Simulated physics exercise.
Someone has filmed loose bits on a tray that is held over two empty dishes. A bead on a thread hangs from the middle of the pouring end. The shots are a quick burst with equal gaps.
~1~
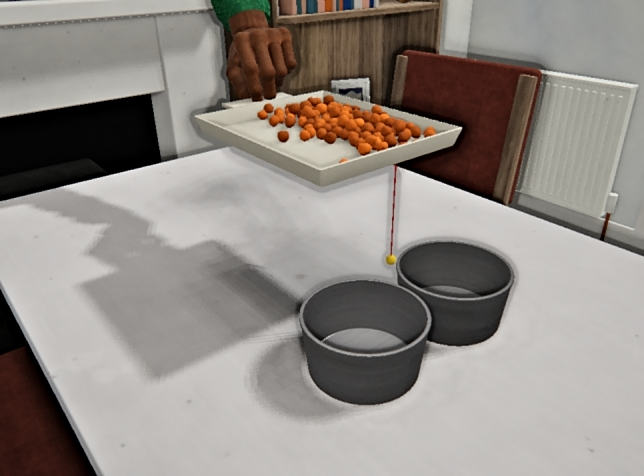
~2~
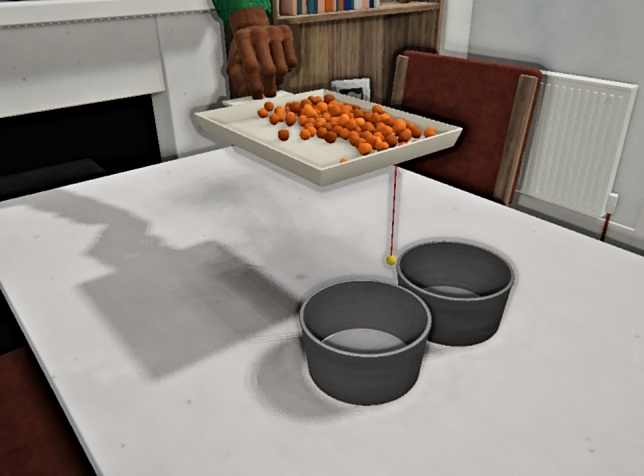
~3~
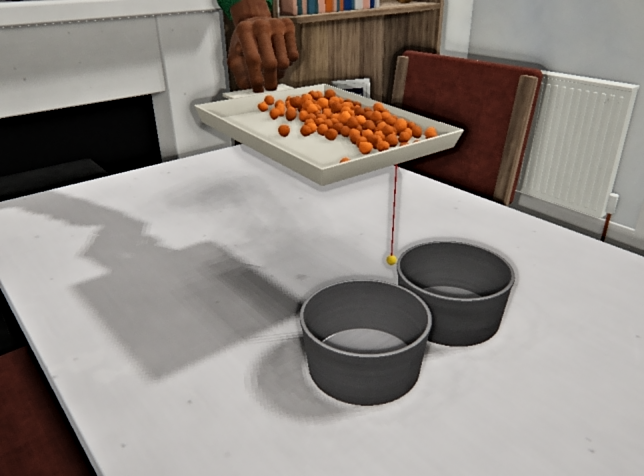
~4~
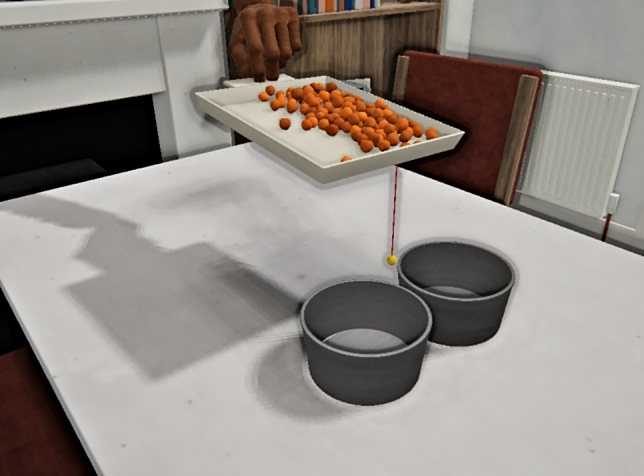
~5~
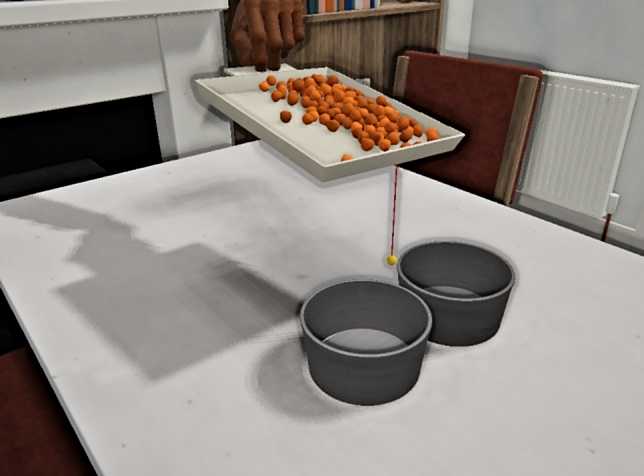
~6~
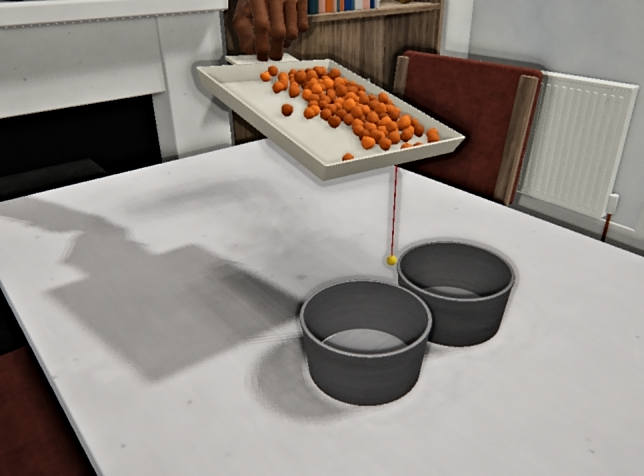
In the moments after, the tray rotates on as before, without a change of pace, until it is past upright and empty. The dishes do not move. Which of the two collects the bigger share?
Fuller: The right dish.
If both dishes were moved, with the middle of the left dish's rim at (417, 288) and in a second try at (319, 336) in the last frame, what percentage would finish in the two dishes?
In turn 90 and 40 in a hundred.
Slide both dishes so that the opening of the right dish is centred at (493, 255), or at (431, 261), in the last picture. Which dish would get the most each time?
One: The dish on the right. Two: Right.
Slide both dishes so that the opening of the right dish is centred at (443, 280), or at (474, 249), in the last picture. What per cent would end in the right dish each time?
The first gives 60 %, the second 60 %.
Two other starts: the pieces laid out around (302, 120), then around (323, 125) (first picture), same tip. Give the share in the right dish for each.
In turn 80 and 70 in a hundred.
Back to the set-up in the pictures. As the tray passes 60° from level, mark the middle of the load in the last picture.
Close to (418, 108).
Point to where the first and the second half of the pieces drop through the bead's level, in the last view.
Around (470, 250) and then (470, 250).
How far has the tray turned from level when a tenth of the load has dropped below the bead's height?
At some 80 degrees.
Just after the last frame, tray tipped steeply; almost all on the tray; just a few in the right dish; just a few outside both; about a tenth in the air.
A moment on, tray tipped past a quarter turn; the larger part on the tray; just a few in the left dish; about a tenth in the right dish; about a tenth outside both; about a tenth in the air.
Further on, tray tipped past a quarter turn; about a tenth in the left dish; the larger part in the right dish; roughly a quarter outside both.
When it is over, tray tipped past a quarter turn; about a tenth in the left dish; the larger part in the right dish; roughly a quarter outside both.
